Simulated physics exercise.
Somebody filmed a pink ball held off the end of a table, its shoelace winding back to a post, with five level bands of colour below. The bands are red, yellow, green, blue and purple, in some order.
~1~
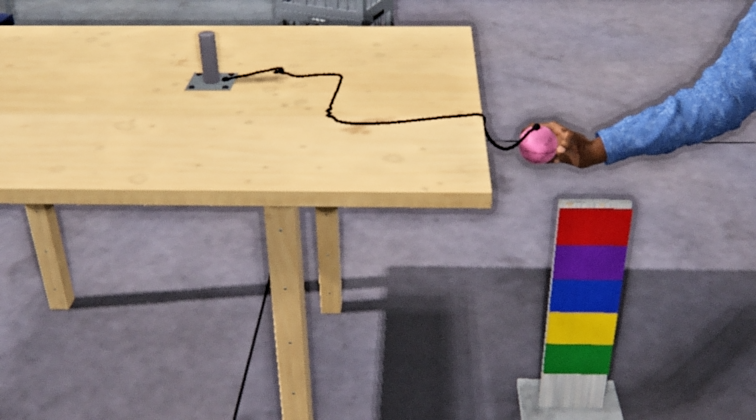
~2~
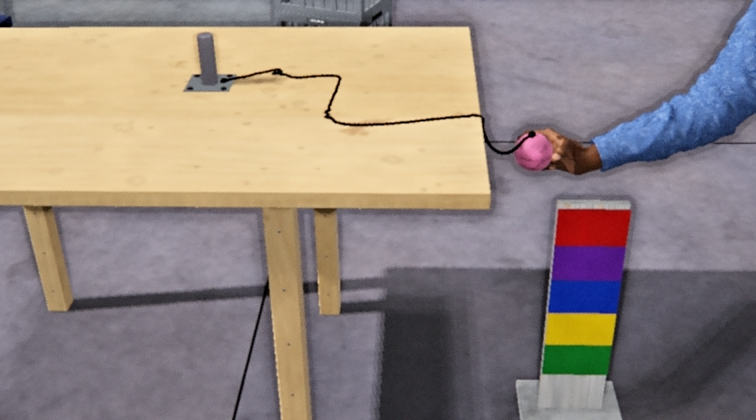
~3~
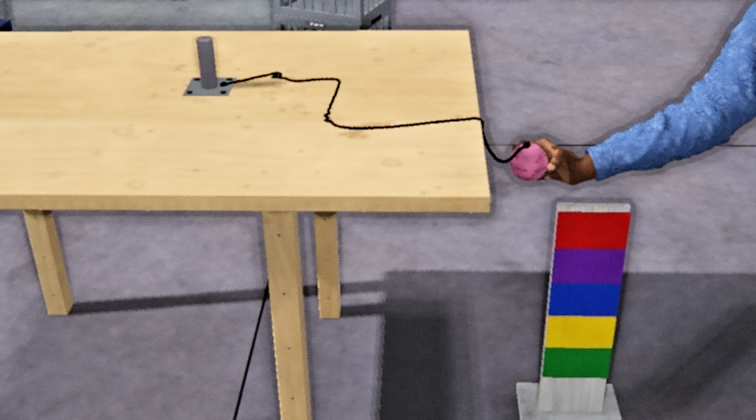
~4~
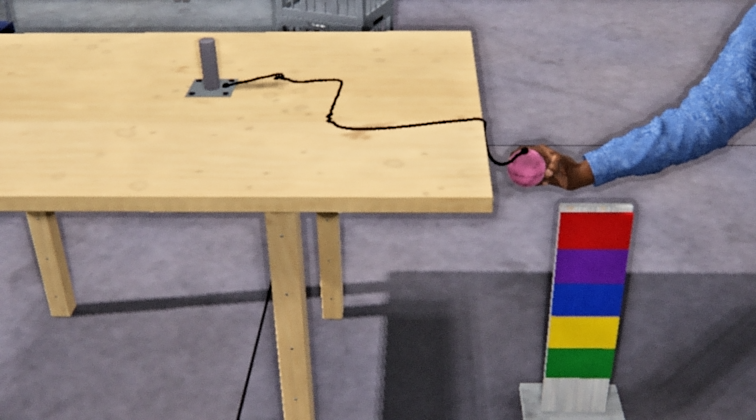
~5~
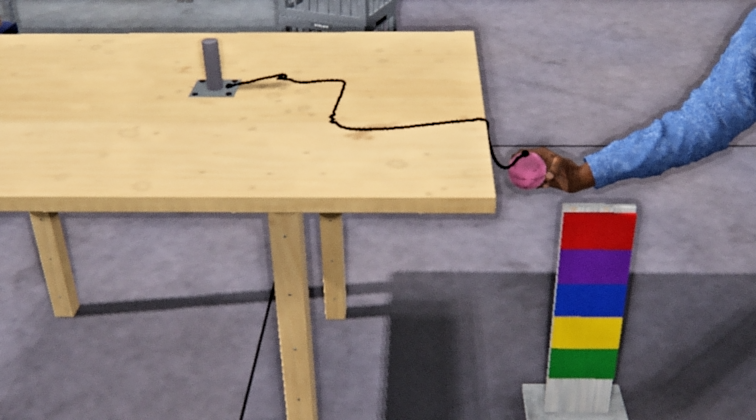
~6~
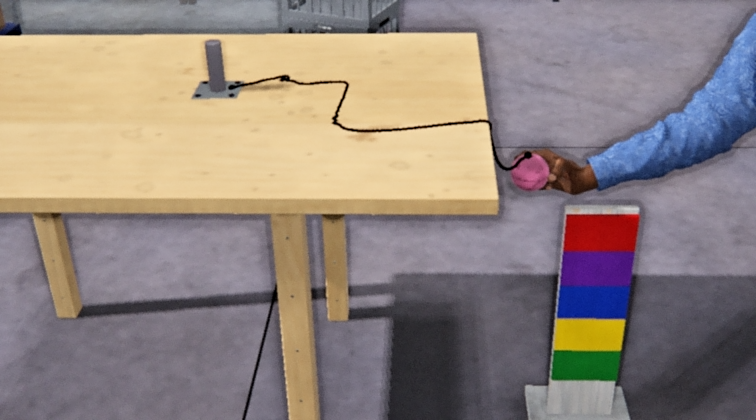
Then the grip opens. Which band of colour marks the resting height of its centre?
The yellow band marks it.
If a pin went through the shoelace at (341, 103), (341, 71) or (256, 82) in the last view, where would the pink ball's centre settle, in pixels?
First try near (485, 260), second near (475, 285), third near (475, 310).
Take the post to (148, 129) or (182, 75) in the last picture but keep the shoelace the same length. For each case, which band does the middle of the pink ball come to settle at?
Answer, in order: Blue, blue.
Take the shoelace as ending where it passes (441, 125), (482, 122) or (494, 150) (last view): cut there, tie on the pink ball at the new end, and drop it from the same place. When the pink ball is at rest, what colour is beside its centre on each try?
Result per try - red; purple; blue.
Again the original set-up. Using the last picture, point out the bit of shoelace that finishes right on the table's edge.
That spot is around (333, 123).
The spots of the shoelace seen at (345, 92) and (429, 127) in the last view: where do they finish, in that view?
(411, 96) and (483, 193), roughly.
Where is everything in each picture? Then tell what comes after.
Pink ball (538, 145); red (594, 228); purple (590, 264); blue (586, 297); yellow (582, 330); green (578, 360), in the first frame.
Pink ball (534, 152); shoelace through (261, 73) (313, 76) (331, 102) (373, 125) (468, 116), in the second frame.
Pink ball (529, 162), in the third frame.
Pink ball (526, 168); shoelace through (263, 78) (315, 81) (333, 106) (375, 129) (470, 120), in the fourth frame.
Pink ball (527, 171), in the fifth frame.
Pink ball (530, 173); shoelace through (269, 79) (321, 83) (339, 108) (380, 131) (476, 122), in the sixth frame.
Soon after, ball near (513, 336); level with yellow.
Then, ball near (454, 298); level with yellow.
Further on, ball near (488, 322); level with yellow.
At rest, ball near (475, 318); level with yellow. Its middle rests at the yellow band.
